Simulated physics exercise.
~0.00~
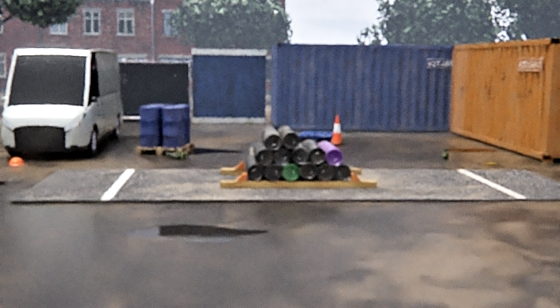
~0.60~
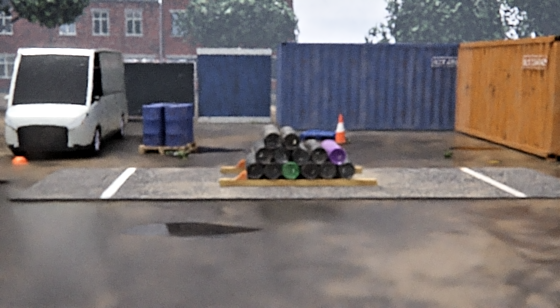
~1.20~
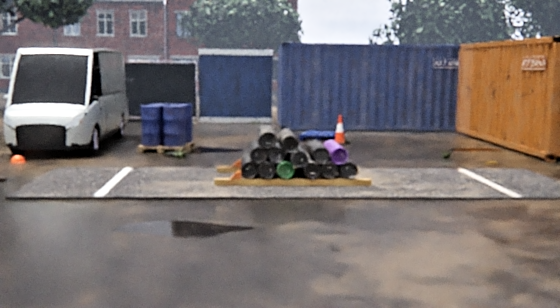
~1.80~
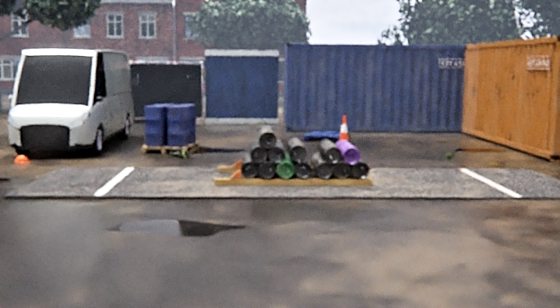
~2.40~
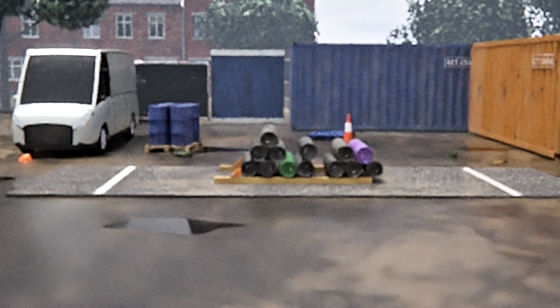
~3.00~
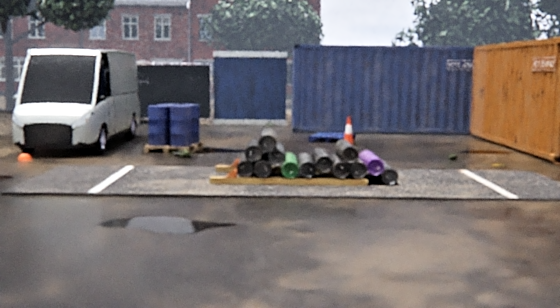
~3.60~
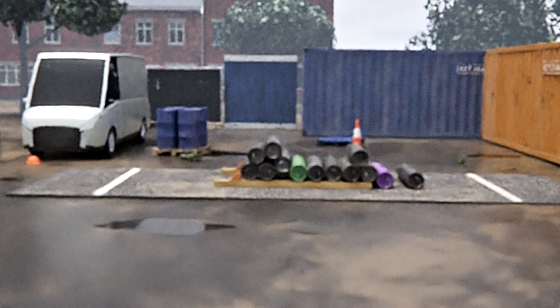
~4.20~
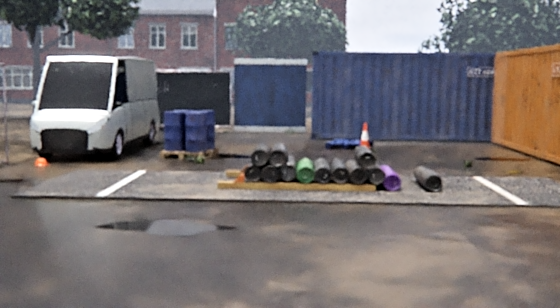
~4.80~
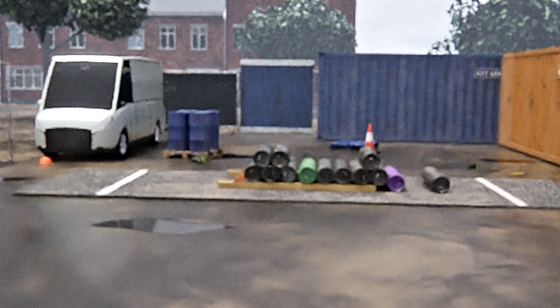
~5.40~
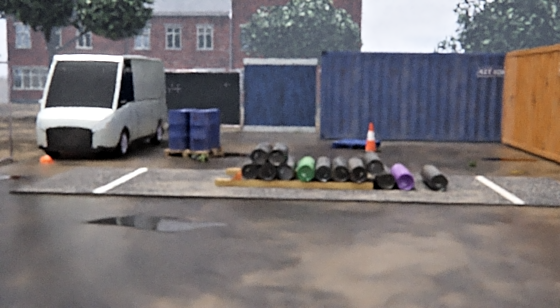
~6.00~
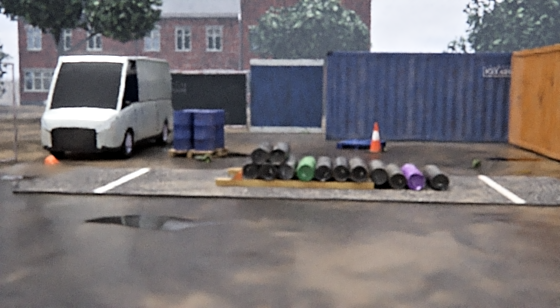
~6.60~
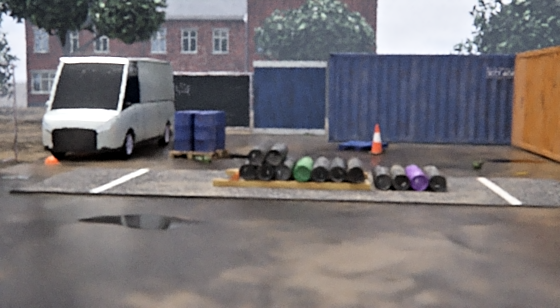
Stacked cylinders slump rightward, the purple one rolling off the timbers while green stays on.
